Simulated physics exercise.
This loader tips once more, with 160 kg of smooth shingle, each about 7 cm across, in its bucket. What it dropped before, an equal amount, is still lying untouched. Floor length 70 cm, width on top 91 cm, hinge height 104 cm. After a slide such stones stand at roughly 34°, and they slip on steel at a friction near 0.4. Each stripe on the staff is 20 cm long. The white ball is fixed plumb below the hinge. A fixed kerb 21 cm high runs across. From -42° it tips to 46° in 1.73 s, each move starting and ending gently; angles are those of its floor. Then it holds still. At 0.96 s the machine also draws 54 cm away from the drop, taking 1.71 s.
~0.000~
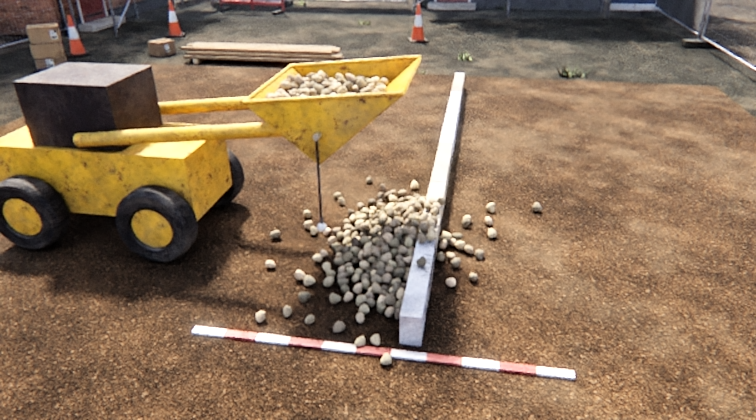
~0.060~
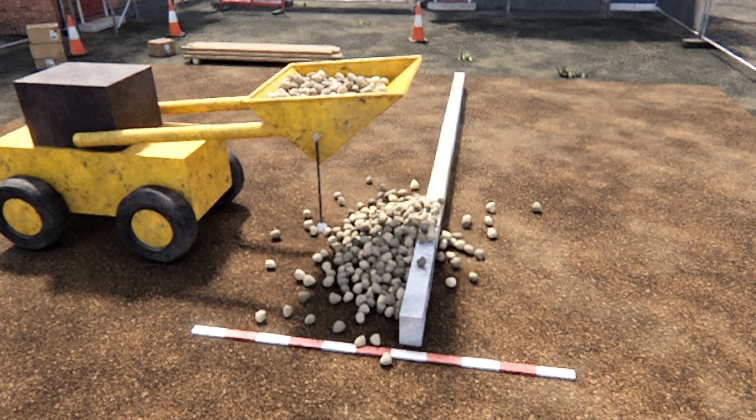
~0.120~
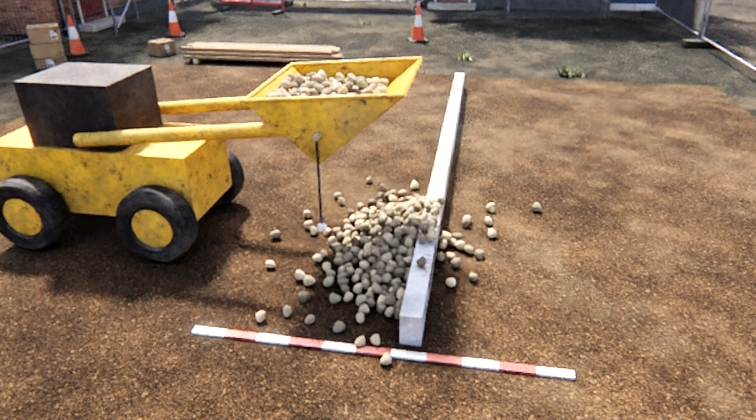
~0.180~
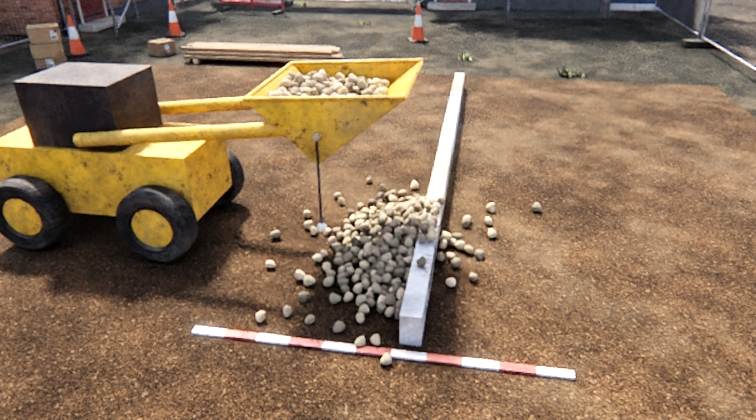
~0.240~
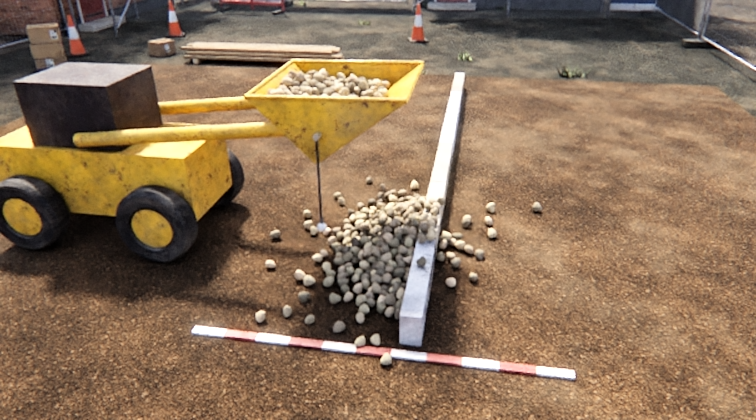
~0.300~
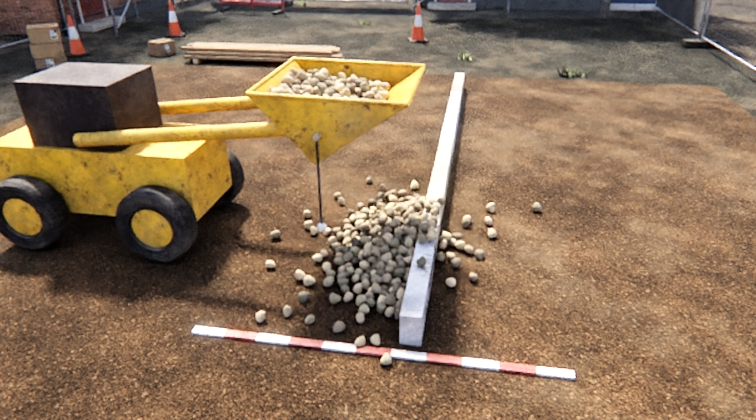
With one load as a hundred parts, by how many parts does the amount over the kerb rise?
Roughly 15 per cent of a load more.
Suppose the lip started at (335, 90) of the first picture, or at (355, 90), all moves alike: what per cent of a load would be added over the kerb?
Near 0 per cent from the first place, 0 from the second.
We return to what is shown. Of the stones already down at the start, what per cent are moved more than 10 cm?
About 15 per cent.
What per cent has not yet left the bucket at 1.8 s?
About 0 per cent.
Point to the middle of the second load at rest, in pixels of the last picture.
Near (388, 236).
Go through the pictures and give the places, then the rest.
The bucket is at -42°, its lip at (403, 94); the top of the load is at (326, 82). The earlier load is highest near (429, 219), 25 cm above ground level, 95 % on this side of the kerb, 5 % over the kerb, in the first frame.
Lip at (403, 94), floor tilted -42°, highest stones at (326, 82); the stones move at 0.0 m/s on average, in the second frame.
Lip at (404, 96), floor tilted -41°, highest stones at (314, 80); the stones move at 0.1 m/s on average, in the third frame.
Lip at (405, 98), floor tilted -39°, highest stones at (311, 79); the stones move at 0.1 m/s on average, in the fourth frame.
Lip at (407, 101), floor tilted -37°, highest stones at (312, 79); the stones move at 0.1 m/s on average, in the fifth frame.
Lip at (408, 105), floor tilted -35°, highest stones at (313, 77); the stones move at 0.1 m/s on average, in the sixth frame.
After 1.3 s the floor is at 32°; in per cent of one load, 91 in the bucket, 104 on this side of the kerb, 5 over the kerb; the foremost stones are at (488, 232).
After 1.8 s the floor is at 46°; in per cent of one load, 1 in the bucket, 183 on this side of the kerb, 16 over the kerb; the foremost stones are at (503, 233).
After 3.1 s the floor is at 46°; in per cent of one load, 0 in the bucket, 180 on this side of the kerb, 20 over the kerb; the foremost stones are at (532, 250).
After 5.5 s the floor is at 46°; in per cent of one load, 0 in the bucket, 180 on this side of the kerb, 20 over the kerb; the foremost stones are at (532, 250). Net gain over the kerb, 15.
